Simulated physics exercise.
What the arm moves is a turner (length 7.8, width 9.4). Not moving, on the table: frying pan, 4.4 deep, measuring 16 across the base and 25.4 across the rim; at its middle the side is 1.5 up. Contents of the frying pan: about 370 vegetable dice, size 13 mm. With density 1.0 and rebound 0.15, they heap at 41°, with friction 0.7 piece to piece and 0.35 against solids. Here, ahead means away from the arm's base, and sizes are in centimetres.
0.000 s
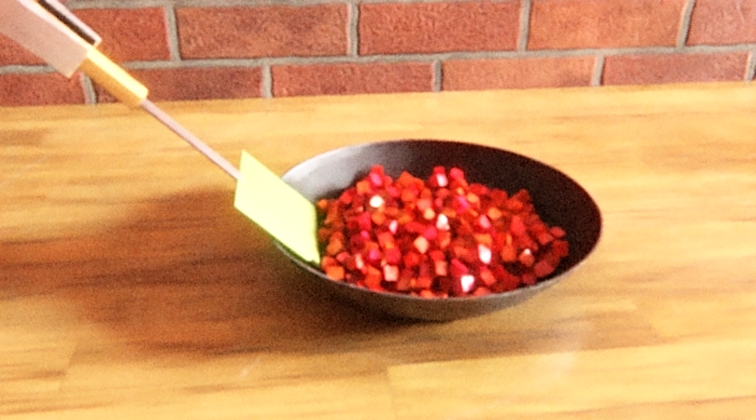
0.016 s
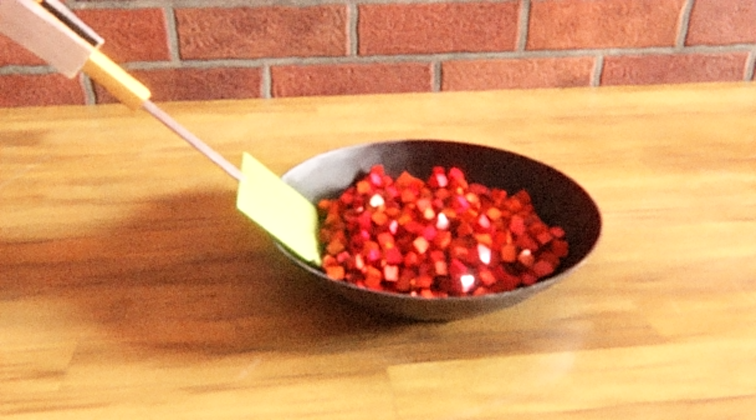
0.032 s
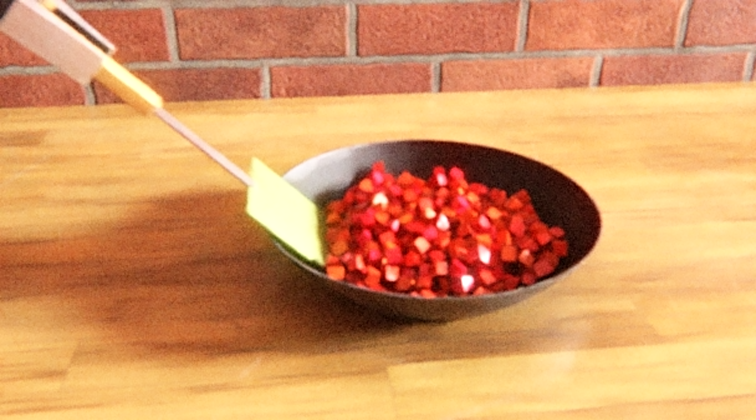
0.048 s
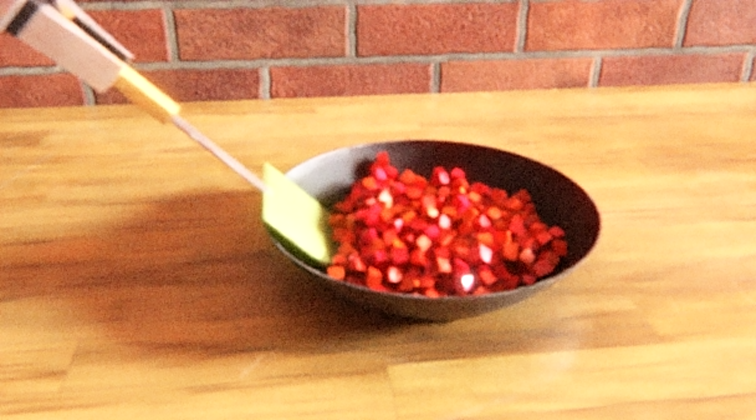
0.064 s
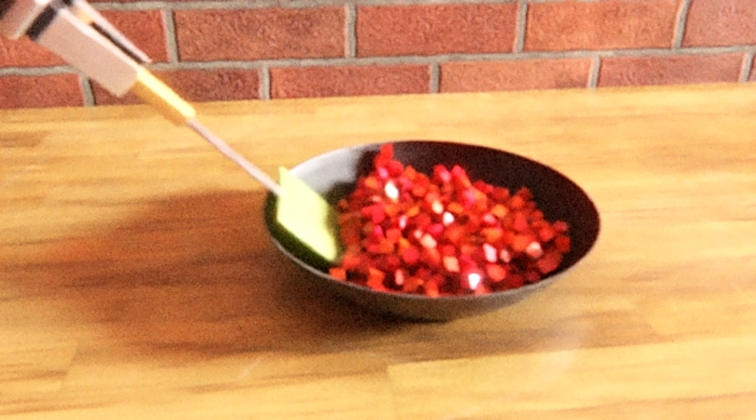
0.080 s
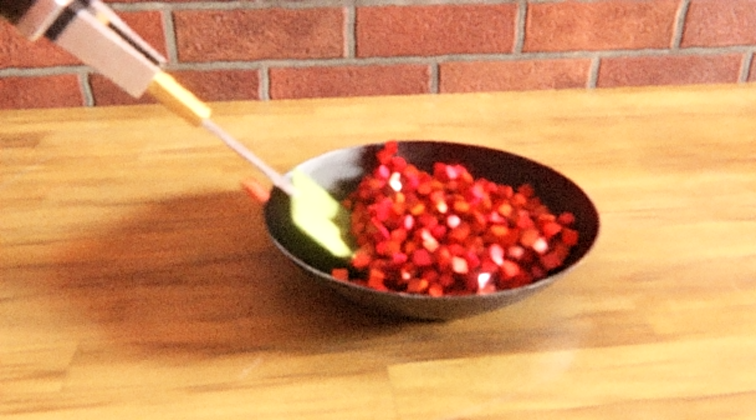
A yellow-green turner held by a robotic arm starts at the left rim of a dark frying pan of red vegetable dice, then slides slightly rightward into the pan, nudging the nearest pieces while the pan stays still.
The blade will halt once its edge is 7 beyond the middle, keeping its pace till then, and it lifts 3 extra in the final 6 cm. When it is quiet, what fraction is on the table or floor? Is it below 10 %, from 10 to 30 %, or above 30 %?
From 10 to 30 %.
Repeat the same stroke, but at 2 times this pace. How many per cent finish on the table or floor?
About 45 per cent.
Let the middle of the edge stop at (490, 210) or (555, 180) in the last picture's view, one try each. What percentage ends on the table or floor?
Around 10 per cent for the first try and 55 per cent for the second.
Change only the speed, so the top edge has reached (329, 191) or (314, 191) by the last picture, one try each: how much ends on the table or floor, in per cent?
That comes to about 45 and about 35 percent, in that order.
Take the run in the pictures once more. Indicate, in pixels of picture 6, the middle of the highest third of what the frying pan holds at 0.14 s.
Roughly at pixel (502, 209).
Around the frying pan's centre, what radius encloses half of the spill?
That distance comes to about 18 cm.
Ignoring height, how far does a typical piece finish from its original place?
It comes out at about 7 cm.
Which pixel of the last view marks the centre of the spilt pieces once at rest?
I'd point to somewhere close to (611, 232).
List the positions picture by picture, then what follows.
Turner top edge at (238, 176), sloping 45°; upper third of the load around (438, 222), from x 320 to 560, top at y 175; 369 in the frying pan, in the first frame.
Turner top edge at (240, 178), sloping 45°; upper third of the load around (436, 223), from x 325 to 560, top at y 175, in the second frame.
Turner top edge at (250, 183), sloping 45°; upper third of the load around (431, 221), from x 330 to 560, top at y 170, in the third frame.
Turner top edge at (265, 189), sloping 45°; upper third of the load around (431, 216), from x 320 to 560, top at y 160, in the fourth frame.
Turner top edge at (279, 192), sloping 45°; upper third of the load around (435, 217), from x 285 to 565, top at y 150, in the fifth frame.
Turner top edge at (293, 192), sloping 45°; upper third of the load around (445, 216), from x 255 to 570, top at y 145; 368 in the frying pan, 1 on the blade or in flight, in the sixth frame.
After 0.14 s, sloping 45°, highest piece 15 above the table; 368 in the frying pan, 1 on the blade or in flight.
After 0.21 s, sloping 45°, highest piece 19 above the table; 363 in the frying pan, 6 on the blade or in flight.
After 0.44 s, sloping 45°, highest piece 7 above the table; 291 in the frying pan, 70 on the table or floor, 8 on the blade or in flight.
After 1.49 s, sloping 45°, highest piece 7 above the table; 290 in the frying pan, 79 on the table or floor.
At rest, 290 in the frying pan, 79 on the table or floor. That is 21 % on the table or floor.
